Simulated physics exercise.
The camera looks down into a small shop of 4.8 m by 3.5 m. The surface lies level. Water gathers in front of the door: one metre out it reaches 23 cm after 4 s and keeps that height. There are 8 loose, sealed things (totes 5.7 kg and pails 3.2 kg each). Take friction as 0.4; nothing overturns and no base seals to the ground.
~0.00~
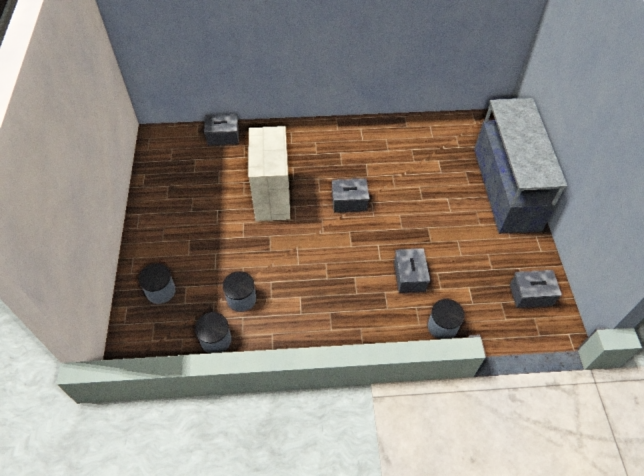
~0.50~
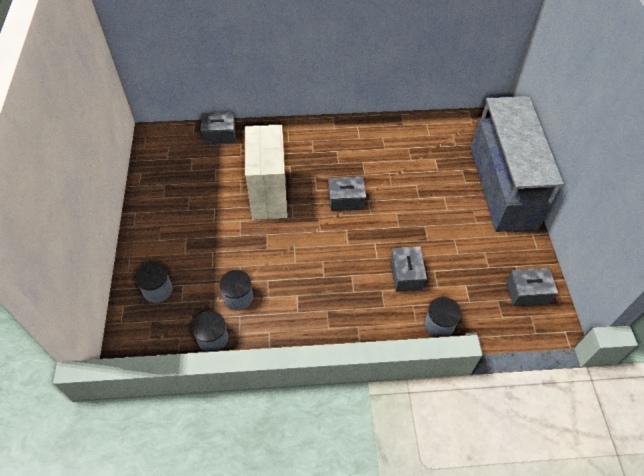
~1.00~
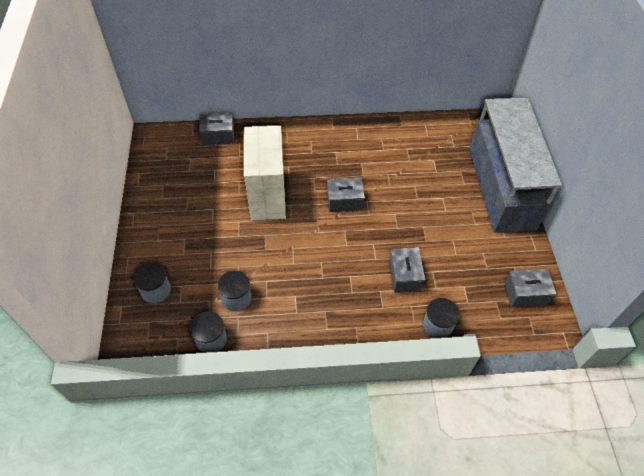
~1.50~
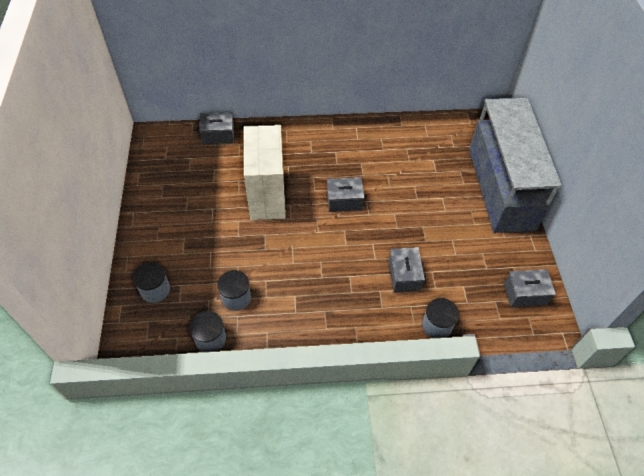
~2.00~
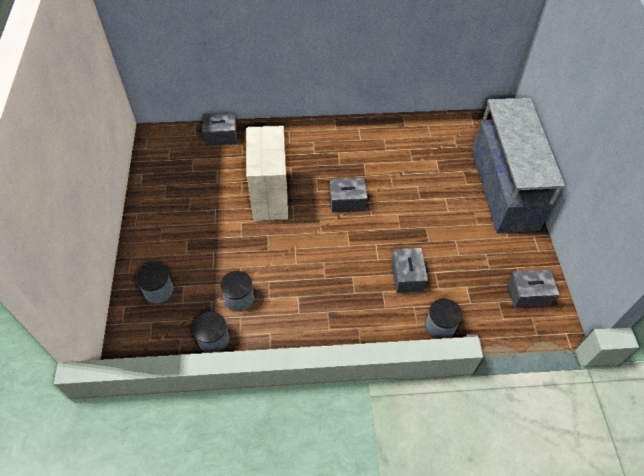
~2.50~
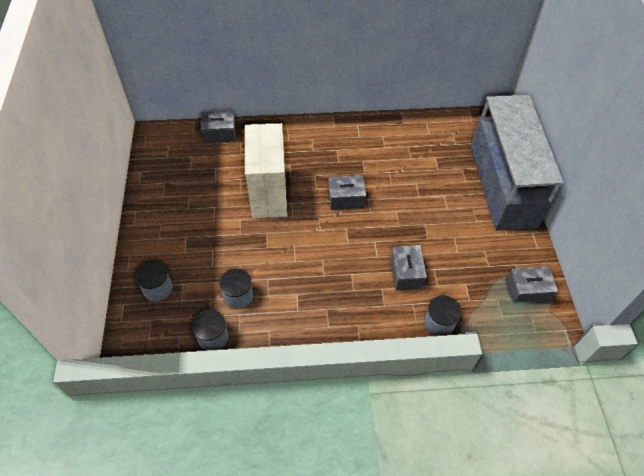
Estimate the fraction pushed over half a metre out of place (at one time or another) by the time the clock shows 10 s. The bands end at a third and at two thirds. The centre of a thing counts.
Share: One to two thirds.
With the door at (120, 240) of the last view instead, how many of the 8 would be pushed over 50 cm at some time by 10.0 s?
In that case 5 of them.
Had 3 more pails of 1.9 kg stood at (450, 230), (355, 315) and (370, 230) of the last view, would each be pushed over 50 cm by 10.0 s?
In turn: Over, short of it, past it.
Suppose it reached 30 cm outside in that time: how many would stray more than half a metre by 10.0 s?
Then 6.
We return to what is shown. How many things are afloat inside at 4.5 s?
I count 1.
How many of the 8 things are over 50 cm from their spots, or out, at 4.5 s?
By then 1.
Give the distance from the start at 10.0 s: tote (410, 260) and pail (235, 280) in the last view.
In turn: 60 cm, 0 cm.
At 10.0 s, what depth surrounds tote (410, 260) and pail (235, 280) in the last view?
Roughly 3 and 2 cm.
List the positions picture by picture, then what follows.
The first frame shows a tote at (538, 283) rests on the ground; a tote at (413, 265), on the bottom; 0.0 m2 under water; 0 of 8 have shifted.
The second frame shows a tote at (535, 281), on the bottom; a tote at (409, 263) rests on the ground; 0.0 m2 under water; 0 of 8 have shifted.
The third frame shows a tote at (533, 282), on the bottom; a tote at (408, 264) rests on the ground; 0.0 m2 under water; 0 of 8 have shifted.
The fourth frame shows a tote at (532, 283), on the bottom; a tote at (407, 264), on the bottom; 0.0 m2 under water; 0 of 8 have shifted.
The fifth frame shows a tote at (536, 283) rests on the ground; a tote at (410, 265) rests on the ground; 0.0 m2 under water; 0 of 8 have shifted.
The sixth frame shows a tote at (535, 280), on the bottom; a tote at (409, 262) rests on the ground; water covers 0.5 m2; 0 of 8 have shifted.
After 3.5 s 1 of 8 are over 50 cm from their spots; 0 afloat.
After 4.5 s 1 of 8 are over 50 cm from their spots; 1 afloat.
After 7.0 s 2 of 8 are over 50 cm from their spots; 1 afloat.
After 10.0 s 5 of 8 are over 50 cm from their spots, and 5 have been at some point; 3 afloat.
